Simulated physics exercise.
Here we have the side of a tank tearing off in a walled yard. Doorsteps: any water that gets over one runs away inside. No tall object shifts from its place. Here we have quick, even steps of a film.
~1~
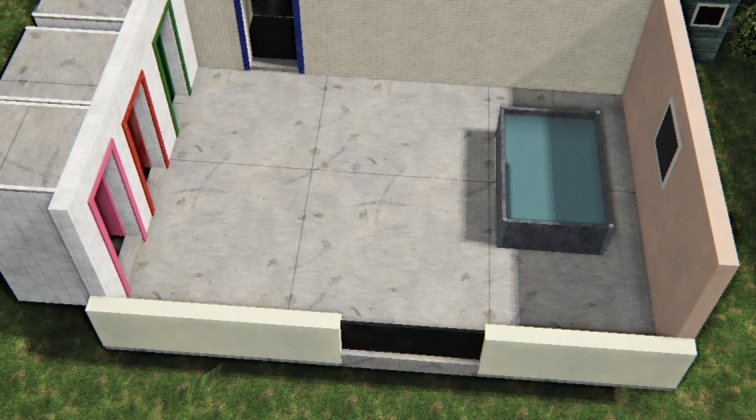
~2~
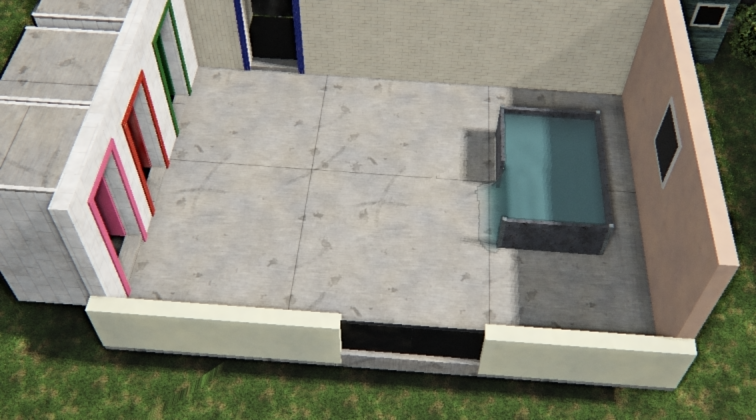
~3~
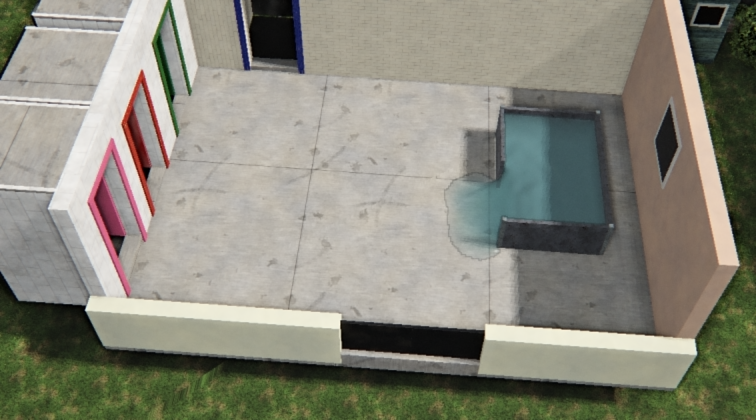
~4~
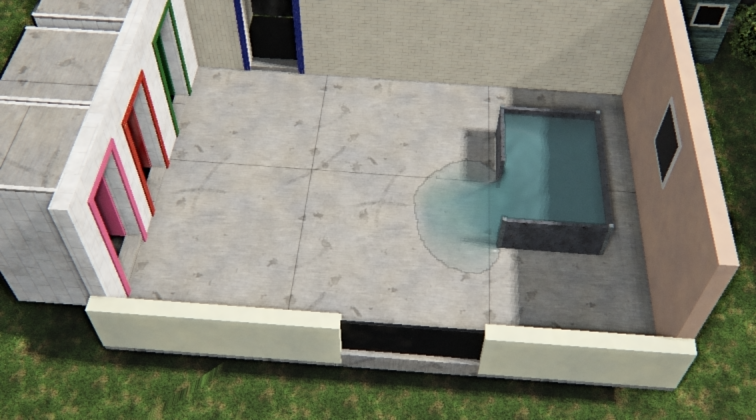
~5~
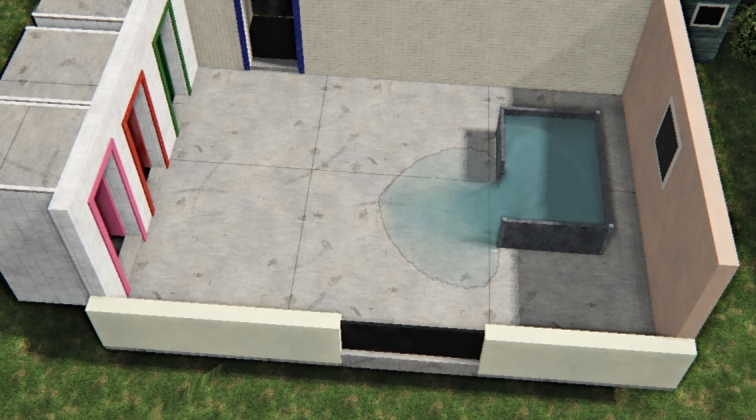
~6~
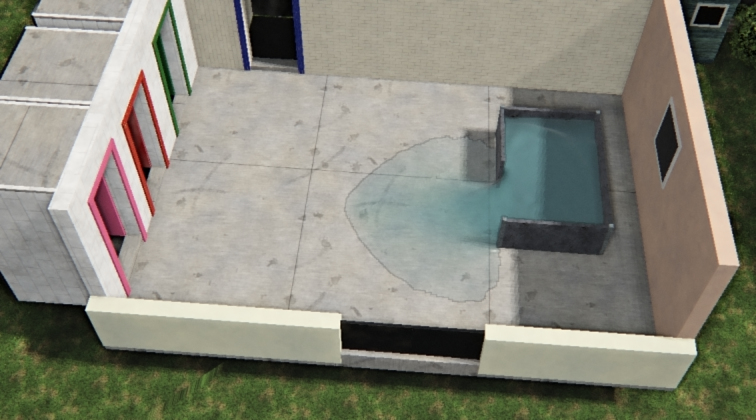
A dark-rimmed open tank of blue-green water stands at the right of a walled yard with a pale concrete floor, seen from high above. Pink, red and green door surrounds line the white left wall, a blue one stands at the back, and a pinkish wall is on the right. The tank's left side opens and water spreads leftward in a widening, rounded sheet, while the camera stays still.
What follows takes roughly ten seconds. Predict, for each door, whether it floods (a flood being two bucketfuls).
Green door: More than two buckets. Red door: More than two buckets. Blue door: No more than two buckets. Pink door: No more than two buckets.
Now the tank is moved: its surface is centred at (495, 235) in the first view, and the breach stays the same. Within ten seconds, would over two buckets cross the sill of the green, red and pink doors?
Lab note - green door: Above the limit; red door: Above the limit; pink door: Above the limit.
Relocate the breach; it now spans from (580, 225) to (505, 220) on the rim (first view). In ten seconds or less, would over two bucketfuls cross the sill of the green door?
Here's my take: The green door comes in lower.
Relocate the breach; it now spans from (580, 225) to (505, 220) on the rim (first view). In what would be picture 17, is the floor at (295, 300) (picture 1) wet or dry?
Answer: Awash.
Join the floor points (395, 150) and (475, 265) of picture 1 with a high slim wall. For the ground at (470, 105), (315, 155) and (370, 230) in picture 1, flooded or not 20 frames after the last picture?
In order: Soaked, untouched, untouched.
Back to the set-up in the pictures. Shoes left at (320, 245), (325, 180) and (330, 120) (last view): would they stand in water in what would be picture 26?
In that order the points end up soaked, soaked and soaked.
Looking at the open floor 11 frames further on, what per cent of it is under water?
Share estimate: About 55 per cent.
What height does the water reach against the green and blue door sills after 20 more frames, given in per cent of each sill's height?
First around 260 percent, second around 60 percent.
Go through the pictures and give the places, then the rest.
The open tank at (553, 167) is whole and still, in the first frame.
The front is at (487, 185), out from the gap at (502, 209), in the second frame.
The front is at (455, 186), out from the gap at (502, 209), in the third frame.
The front is at (422, 192), out from the gap at (501, 210), in the fourth frame.
Water pours out at (501, 210) and has run to (386, 198), in the fifth frame.
Water pours out at (502, 209) and has run to (351, 212), in the sixth frame.
A moment on, water covers 35 % of the floor; the green door not reached, the red door not reached, the blue door not reached, the pink door not reached.
Next, water covers 55 % of the floor; the green door not reached, the red door wet at the sill, nothing in, the blue door not reached, the pink door not reached.
Then, water covers 70 % of the floor; the green door under two buckets in, the red door over two buckets in, the blue door wet at the sill, nothing in, the pink door wet at the sill, nothing in.
Later, water covers 70 % of the floor; the green door over two buckets in, the red door far over two buckets in, the blue door wet at the sill, nothing in, the pink door under two buckets in.
In the end, water covers 90 % of the floor; the green door over two buckets in, the red door far over two buckets in, the blue door wet at the sill, nothing in, the pink door under two buckets in.
